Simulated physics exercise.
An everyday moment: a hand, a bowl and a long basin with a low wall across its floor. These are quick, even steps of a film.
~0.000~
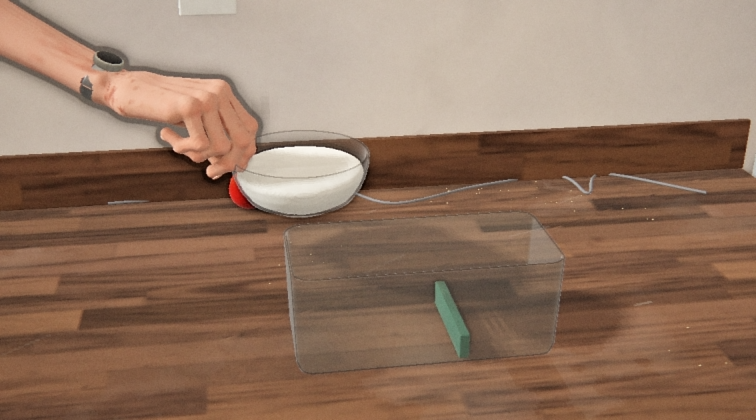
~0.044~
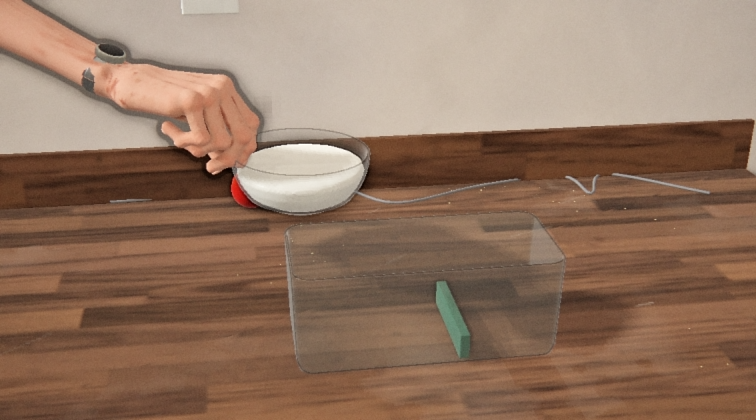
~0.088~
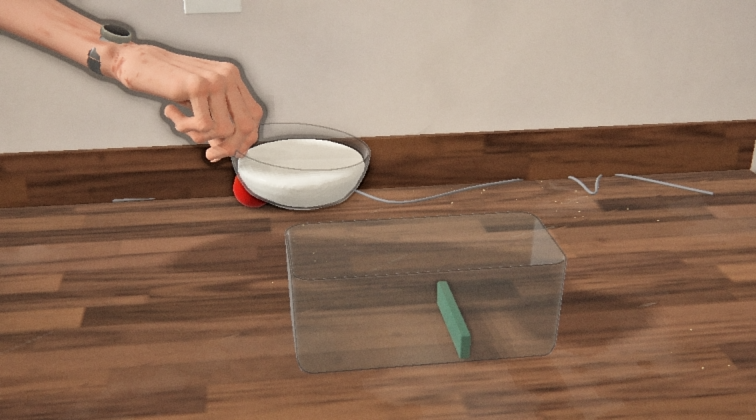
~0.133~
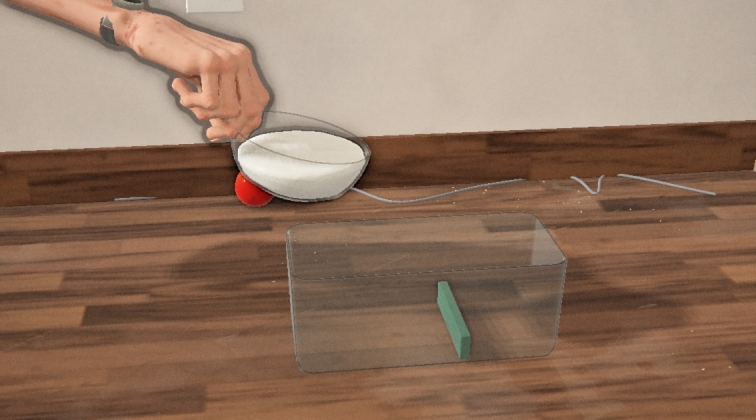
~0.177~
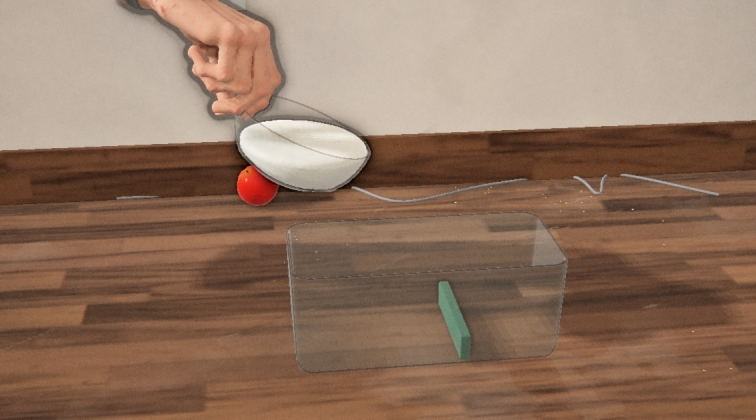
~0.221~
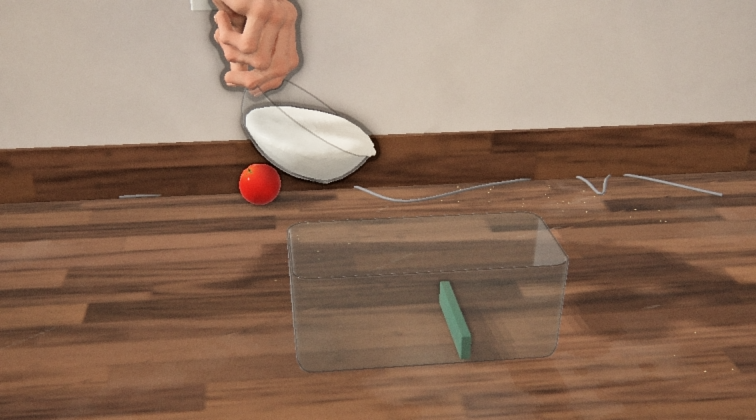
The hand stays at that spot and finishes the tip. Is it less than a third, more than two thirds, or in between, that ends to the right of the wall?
It comes to between a third and two thirds.
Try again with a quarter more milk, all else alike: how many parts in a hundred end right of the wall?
Near 50 %.
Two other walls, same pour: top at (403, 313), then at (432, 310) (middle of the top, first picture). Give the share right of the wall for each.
Near 65 % and 60 %.
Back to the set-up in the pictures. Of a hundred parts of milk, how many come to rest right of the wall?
Roughly 50 in a hundred.
A moment on, the bowl is tipped right over and 12 per cent is still to pour, 15 is left of the wall and 0 right of it.
Next, the bowl is tipped right over and 0 per cent is still to pour, 21 is left of the wall and 77 right of it.
Then the bowl is tipped right over and 0 per cent is still to pour, 30 is left of the wall and 51 right of it.
Later the bowl is tipped right over and 0 per cent is still to pour, 40 is left of the wall and 52 right of it.
Finally, 40 per cent lies left of the wall, 52 right of it and 8 outside.
